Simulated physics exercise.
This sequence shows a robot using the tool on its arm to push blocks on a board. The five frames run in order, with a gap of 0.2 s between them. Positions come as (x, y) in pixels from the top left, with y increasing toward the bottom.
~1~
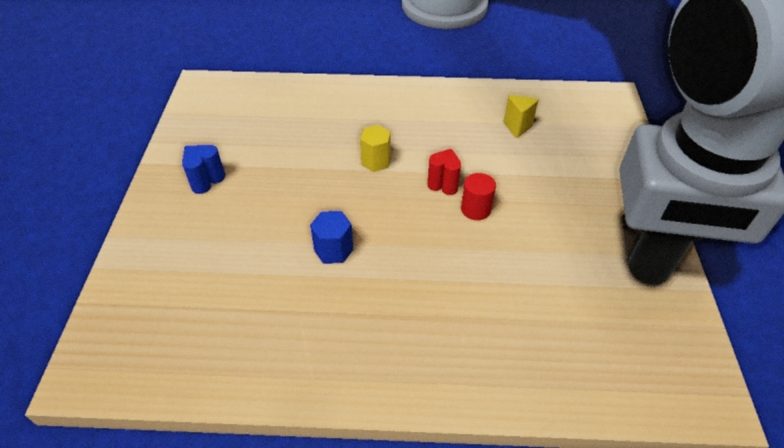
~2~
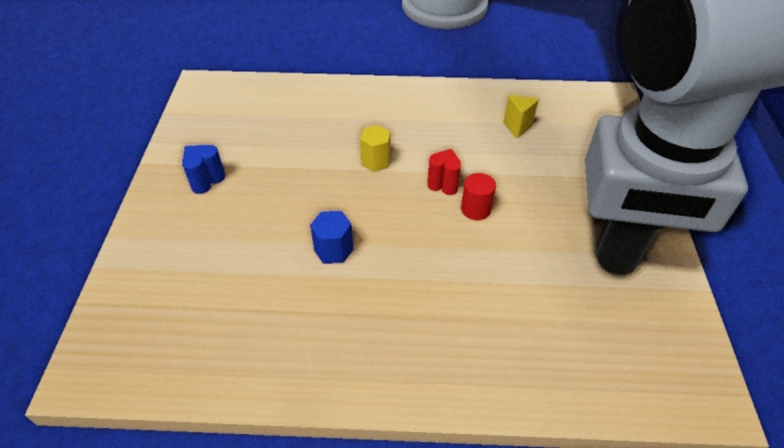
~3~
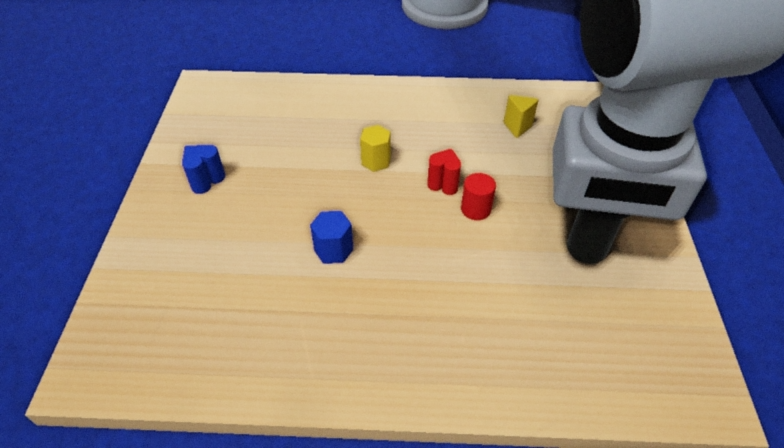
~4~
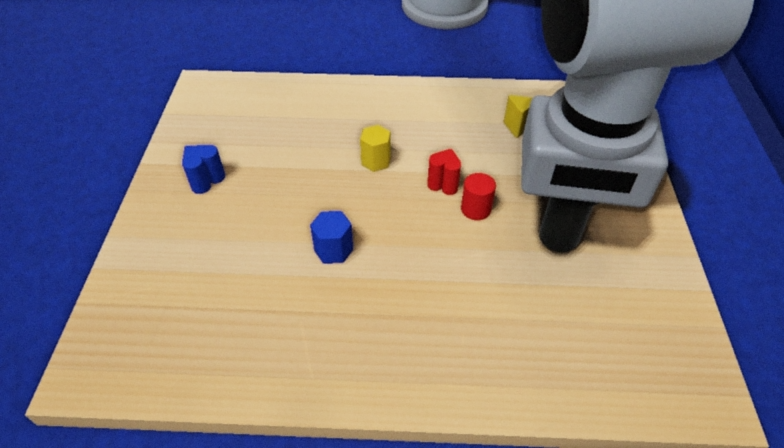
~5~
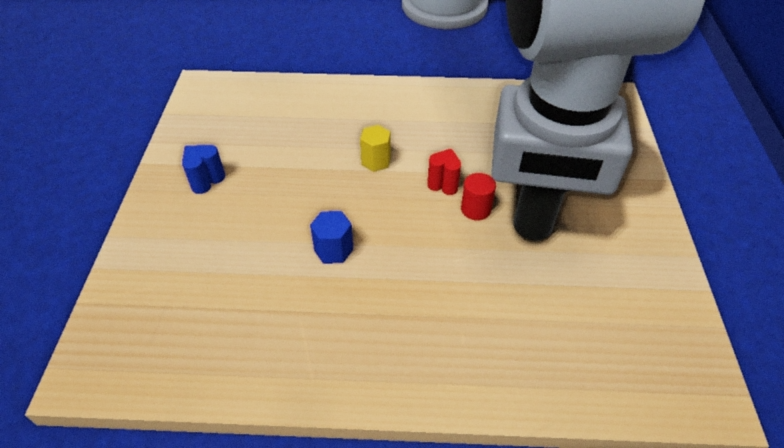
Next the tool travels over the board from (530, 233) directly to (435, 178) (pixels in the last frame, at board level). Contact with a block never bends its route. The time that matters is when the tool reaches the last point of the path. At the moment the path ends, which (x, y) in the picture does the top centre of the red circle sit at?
When the path ends, it will be at (413, 167).
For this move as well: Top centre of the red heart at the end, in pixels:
Near (408, 145).
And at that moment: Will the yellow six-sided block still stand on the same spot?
Answer: Yes.
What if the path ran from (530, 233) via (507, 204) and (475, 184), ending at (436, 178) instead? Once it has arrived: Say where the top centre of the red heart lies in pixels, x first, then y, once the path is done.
The red heart ends near (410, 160).
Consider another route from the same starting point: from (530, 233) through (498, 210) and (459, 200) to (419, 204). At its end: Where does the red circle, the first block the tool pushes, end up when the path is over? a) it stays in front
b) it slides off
Letter a.
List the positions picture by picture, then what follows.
The first picture shows tool tip (649, 268); block tops, yellow six-sided block (376, 134); red heart (446, 159); red circle (480, 183).
The second picture shows tool (617, 259); blocks unchanged.
The third picture shows tool (587, 248); blocks unchanged.
The fourth picture shows tool (559, 237); blocks unchanged.
The fifth picture shows tool (533, 226); yellow six-sided block (376, 134); red heart (446, 159); red circle (480, 183).
The first path, step by step. One third of the way, tool (498, 206); red circle (467, 178).
Two thirds of the way, tool (467, 188); red heart (426, 150), turned 80° clockwise; red circle (435, 169).
At the end, tool (436, 171); yellow six-sided block in place; red heart (408, 145), turned 140° clockwise; red circle (413, 167).
